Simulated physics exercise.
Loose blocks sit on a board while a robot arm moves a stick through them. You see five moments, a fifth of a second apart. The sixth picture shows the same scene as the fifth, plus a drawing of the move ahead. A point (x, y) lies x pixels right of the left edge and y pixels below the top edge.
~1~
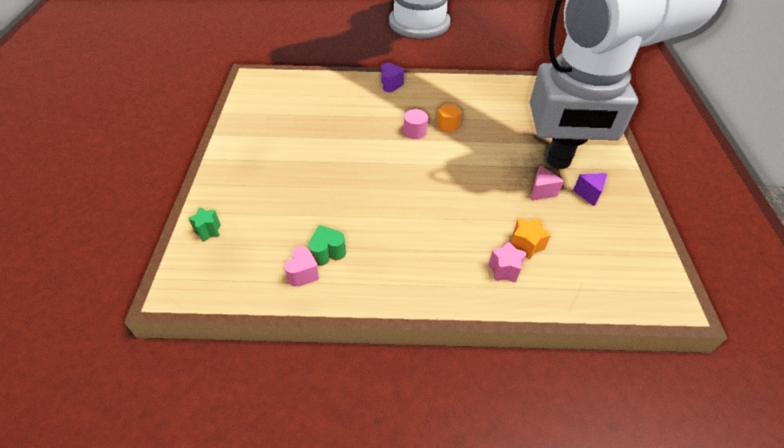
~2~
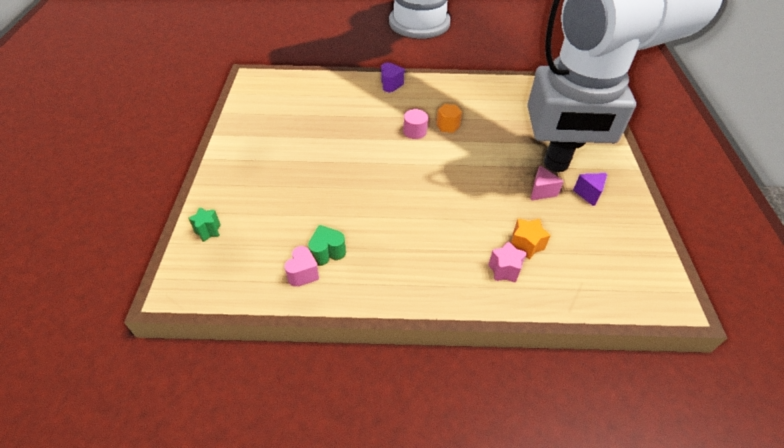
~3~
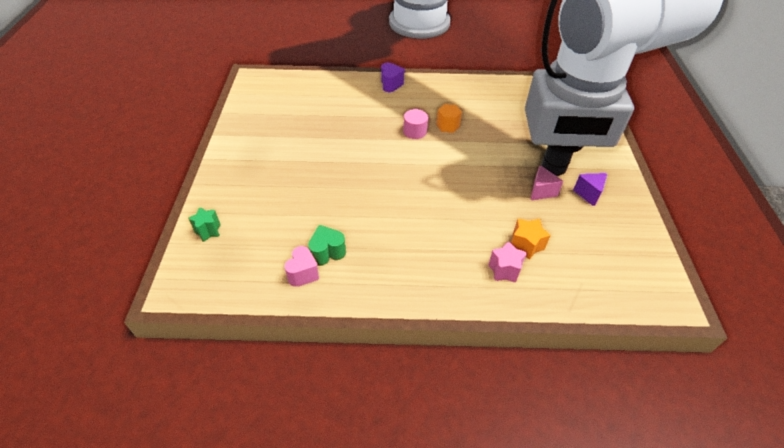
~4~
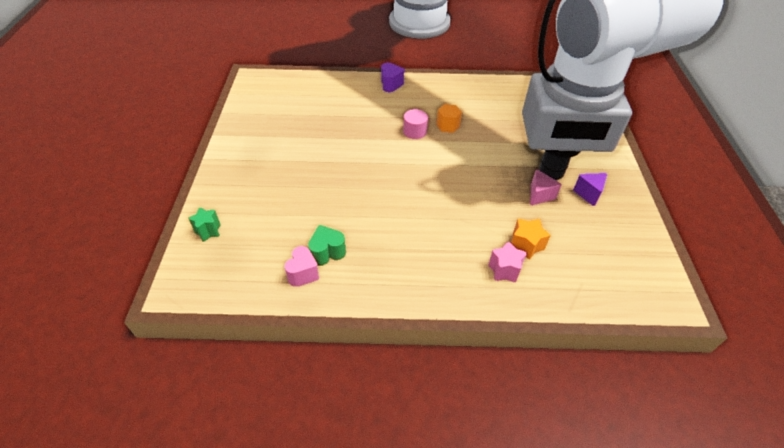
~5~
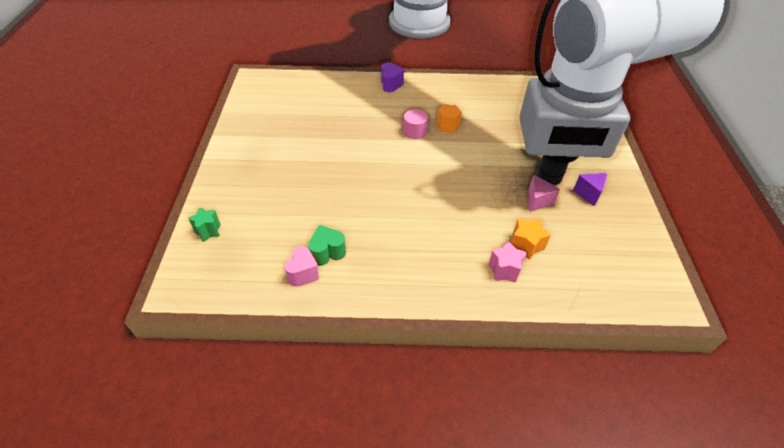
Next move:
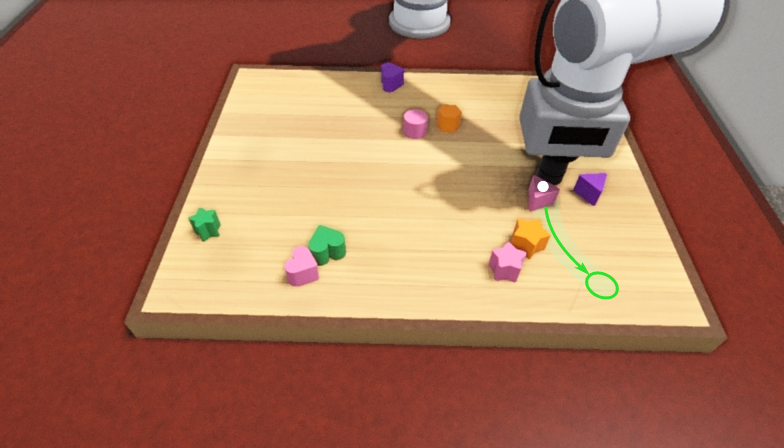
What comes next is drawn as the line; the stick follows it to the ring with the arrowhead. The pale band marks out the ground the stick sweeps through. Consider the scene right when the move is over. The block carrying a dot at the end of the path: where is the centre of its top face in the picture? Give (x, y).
The middle of its top is at (535, 218).
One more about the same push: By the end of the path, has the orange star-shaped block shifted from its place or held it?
It gets pushed out of place.
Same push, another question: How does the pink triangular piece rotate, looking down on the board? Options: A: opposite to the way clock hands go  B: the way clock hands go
B: The way clock hands go.
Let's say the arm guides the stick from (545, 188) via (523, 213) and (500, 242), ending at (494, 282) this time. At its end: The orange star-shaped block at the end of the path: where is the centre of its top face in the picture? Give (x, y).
Most likely (530, 248).
Drawn move, from (545, 188) via (548, 219) and (567, 252), ending at (602, 285); the dot is on the pink triangular piece.
The first path, step by step. One third of the way, stick (552, 208); orange star-shaped block (531, 233); pink triangular piece (537, 214), turned 25° clockwise.
Two thirds of the way, stick (572, 243); orange star-shaped block (531, 237), turned 15° clockwise; pink triangular piece (535, 218), turned 40° clockwise.
At the end, stick (608, 275); orange star-shaped block (531, 237), turned 15° clockwise; pink triangular piece (535, 218), turned 40° clockwise; purple triangular piece still.
